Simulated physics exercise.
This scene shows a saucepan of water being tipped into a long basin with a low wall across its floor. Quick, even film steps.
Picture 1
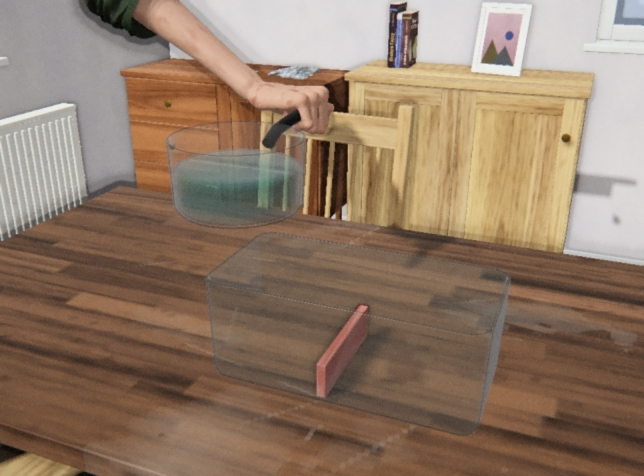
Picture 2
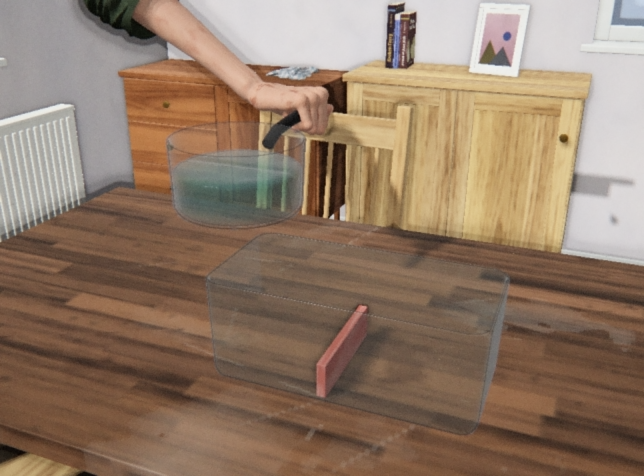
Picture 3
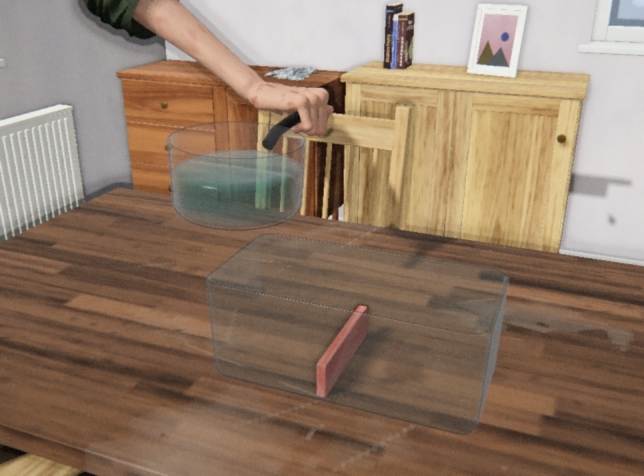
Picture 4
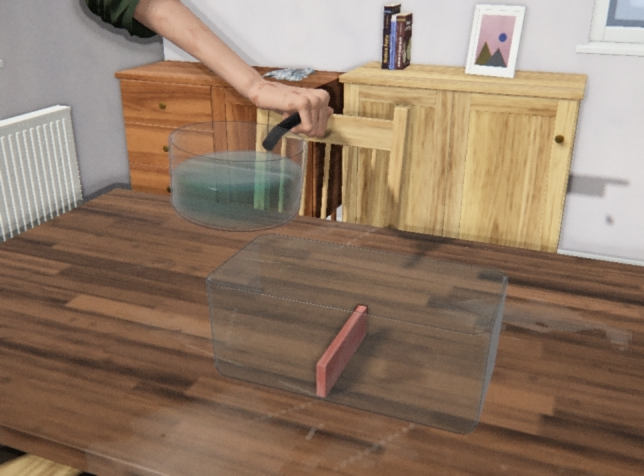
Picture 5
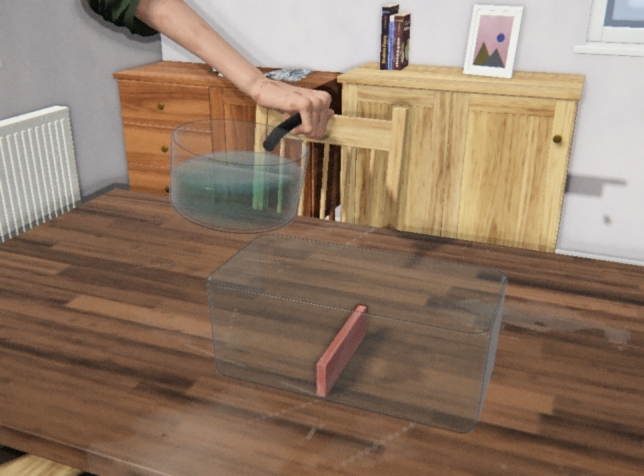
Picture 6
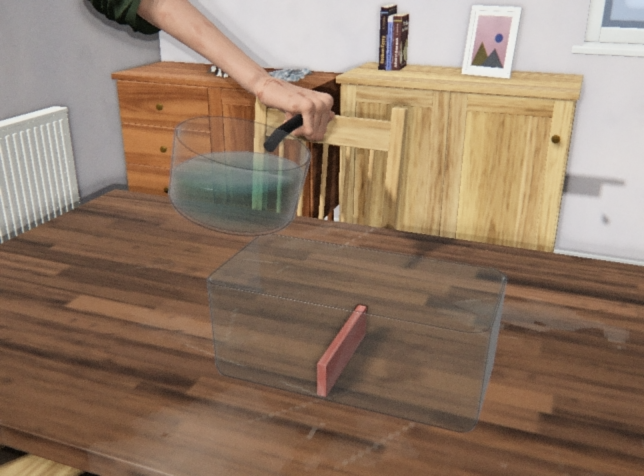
A hand reaching in from the upper left grips the dark handle of a clear saucepan of blue-green water, slowly tilting it slightly down to the right. The pan is above a dark wooden table, seen from slightly above in a room with wooden cabinets, books and a picture. Below, a clear long basin with a low red wall stays still, while the view shifts very slightly.
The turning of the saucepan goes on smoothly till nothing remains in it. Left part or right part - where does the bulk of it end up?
The left part.
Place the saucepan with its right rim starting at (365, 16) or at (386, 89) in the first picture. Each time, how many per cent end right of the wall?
85 and 90 in a hundred.
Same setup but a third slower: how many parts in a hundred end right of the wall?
Roughly 45 in a hundred.
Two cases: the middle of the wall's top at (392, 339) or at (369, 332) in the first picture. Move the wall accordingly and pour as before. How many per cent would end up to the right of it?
About 5 per cent, then about 5 per cent.
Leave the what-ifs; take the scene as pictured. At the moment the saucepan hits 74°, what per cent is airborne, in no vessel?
Close to 30 in a hundred.
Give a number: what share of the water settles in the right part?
About 35 per cent.
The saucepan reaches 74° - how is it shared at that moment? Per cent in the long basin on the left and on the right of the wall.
Near 5 in a hundred left, near 0 in a hundred right.
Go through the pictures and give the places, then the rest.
In the first picture, tilt 0°; pouring edge (299, 146); surface from (185, 158) to (299, 173); the long basin's rim runs from (235, 255) to (501, 304); the wall's top is at (344, 334).
In the second picture, tilt 1°; pouring edge (299, 147); surface from (185, 159) to (298, 174).
In the third picture, tilt 2°; pouring edge (300, 150); surface from (185, 159) to (299, 175).
In the fourth picture, tilt 5°; pouring edge (301, 154); surface from (186, 160) to (299, 175).
In the fifth picture, tilt 9°; pouring edge (302, 160); surface from (186, 160) to (299, 177).
In the sixth picture, tilt 14°; pouring edge (304, 166); surface from (185, 160) to (300, 178).
A moment on, the tilt is 74° and 64 per cent is still to pour, 6 is left of the wall and 2 right of it.
Next, the tilt is 103° and 15 per cent is still to pour, 46 is left of the wall and 32 right of it.
Then the tilt is 104° and 2 per cent is still to pour, 63 is left of the wall and 33 right of it.
Later the tilt is 104° and 0 per cent is still to pour, 66 is left of the wall and 34 right of it.
At rest 66 per cent lies left of the wall, 34 right of it and 1 outside.
